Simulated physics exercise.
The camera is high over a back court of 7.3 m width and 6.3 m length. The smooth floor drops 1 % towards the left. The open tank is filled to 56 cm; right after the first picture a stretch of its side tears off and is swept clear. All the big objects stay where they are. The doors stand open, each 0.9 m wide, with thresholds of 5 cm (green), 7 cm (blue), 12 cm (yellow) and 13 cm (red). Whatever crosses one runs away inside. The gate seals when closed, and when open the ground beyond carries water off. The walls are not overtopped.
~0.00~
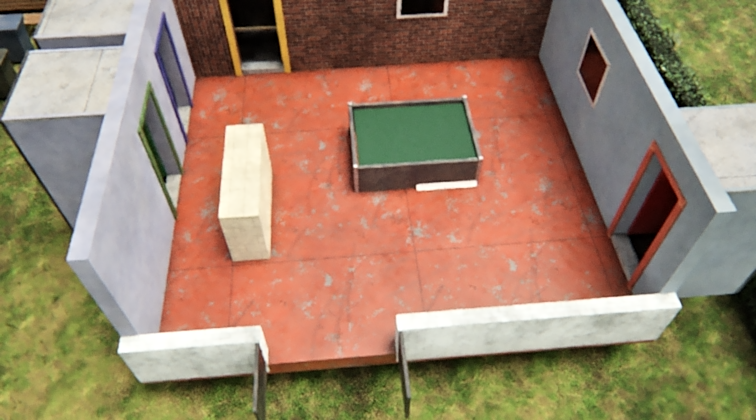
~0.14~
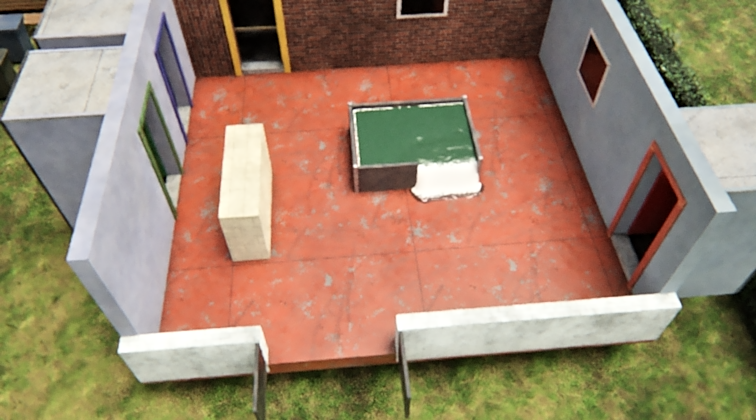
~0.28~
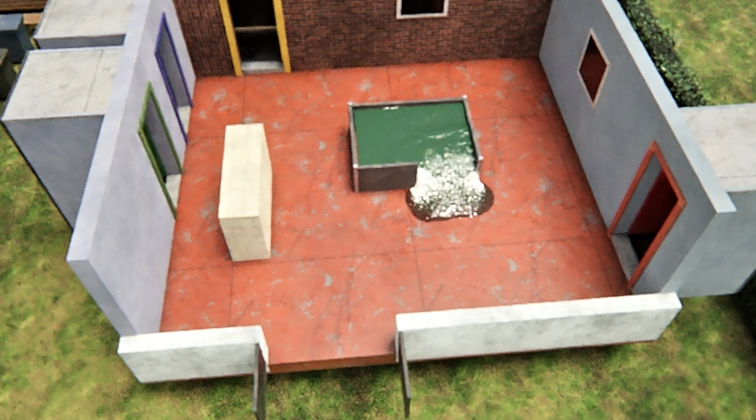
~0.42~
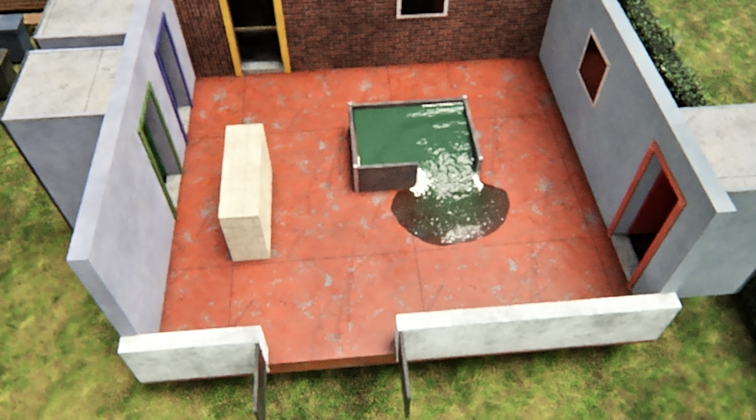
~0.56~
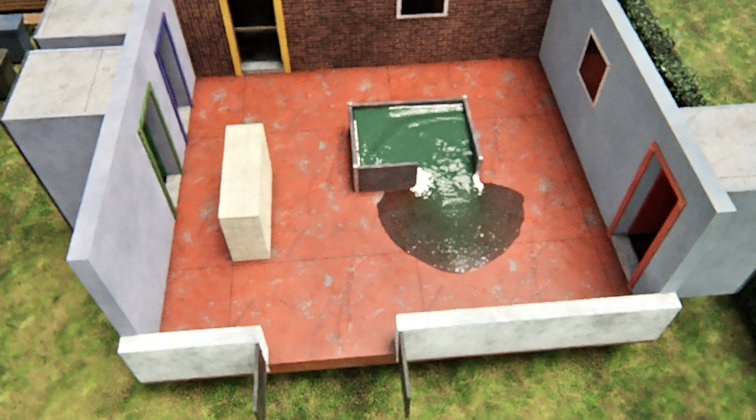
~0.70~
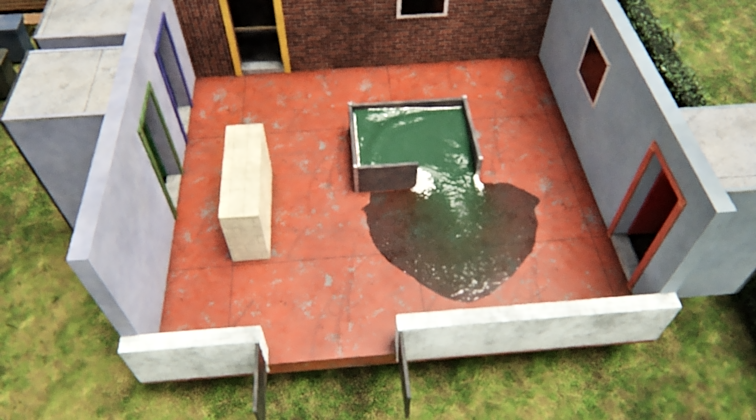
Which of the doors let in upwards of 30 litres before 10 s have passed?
The water let in: At the green door it stays under the limit; at the blue door it stays under the limit; at the yellow door it does not reach the limit; at the red door it does not reach the limit.
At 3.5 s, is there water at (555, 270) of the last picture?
It is wet.
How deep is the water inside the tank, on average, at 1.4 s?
About 36 cm.
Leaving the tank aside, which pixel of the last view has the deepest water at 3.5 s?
At about (564, 323).
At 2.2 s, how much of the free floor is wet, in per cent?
Near 25 per cent is wet.
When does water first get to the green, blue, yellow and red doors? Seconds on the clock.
Arrival: Green 5.5 s, blue 7.5 s, yellow not within the 10 s, red 1.8 s.
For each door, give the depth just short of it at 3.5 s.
Depths in cm: Green 0, blue 0, yellow 0, red 15.
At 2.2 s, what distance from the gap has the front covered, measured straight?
About 3.8 m.
After 1.4 s water covers 20 % of the floor and is deepest (28 cm) near (453, 193); green door not reached, blue door not reached, yellow door not reached, red door not reached.
After 2.2 s water covers 25 % of the floor and is deepest (34 cm) near (633, 317); green door not reached, blue door not reached, yellow door not reached, red door 12 cm at the sill, 0 L in.
After 3.5 s water covers 30 % of the floor and is deepest (20 cm) near (564, 323); green door not reached, blue door not reached, yellow door not reached, red door 15 cm at the sill, 7 L in.
After 6.0 s water covers 55 % of the floor and is deepest (10 cm) near (552, 324); green door 2 cm at the sill, 0 L in, blue door not reached, yellow door not reached, red door 8 cm at the sill, 10 L in.
After 10.0 s water covers 85 % of the floor and is deepest (8 cm) near (156, 358); green door 3 cm at the sill, 0 L in, blue door 4 cm at the sill, 0 L in, yellow door not reached, red door 4 cm at the sill, 10 L in.
